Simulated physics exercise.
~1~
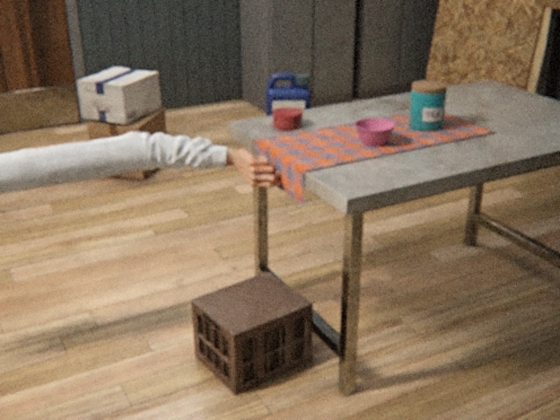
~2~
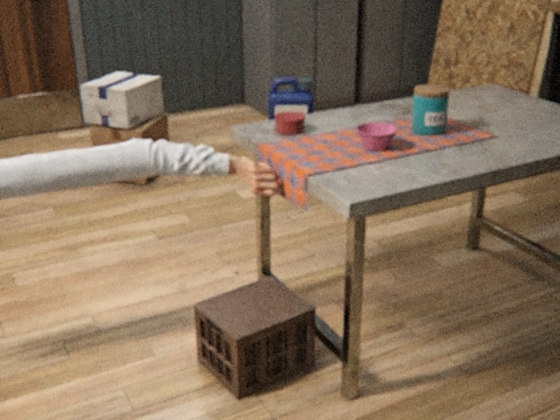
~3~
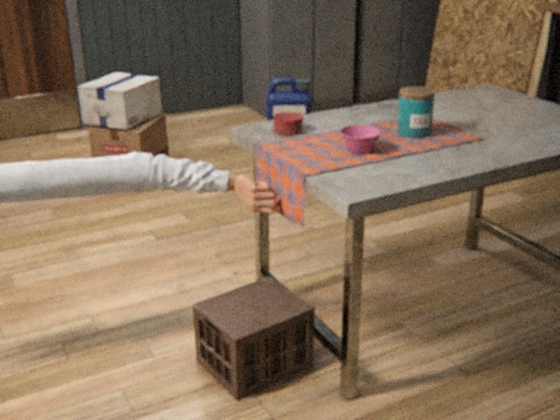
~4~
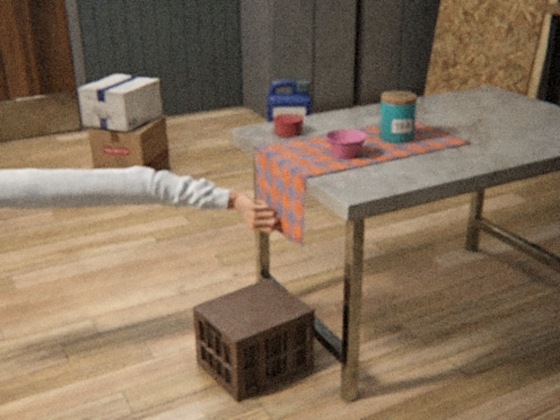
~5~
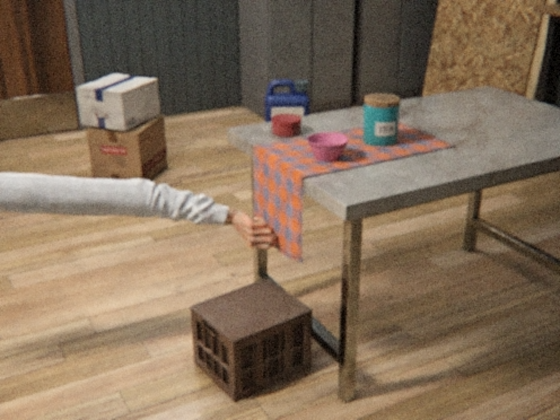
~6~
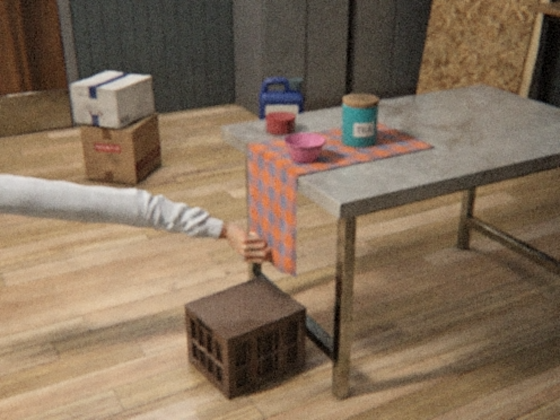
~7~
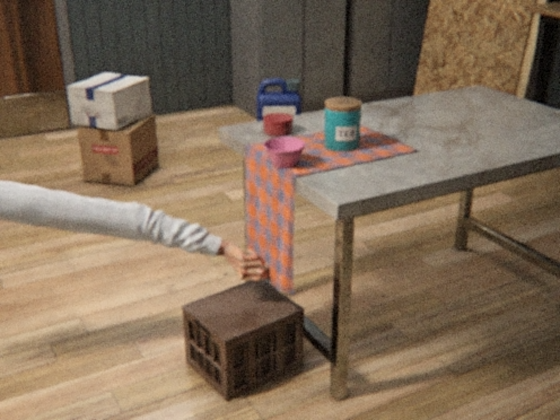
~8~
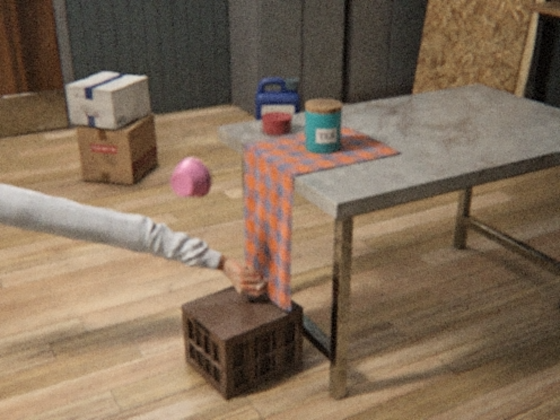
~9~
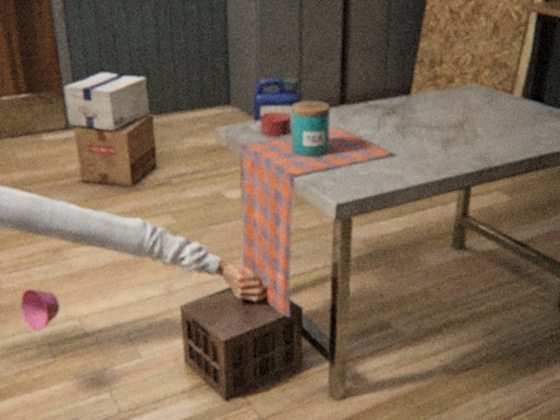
Orange tablecloth being pulled down by a hand, carrying a canister and pink bowl left until the bowl tumbles off the table.
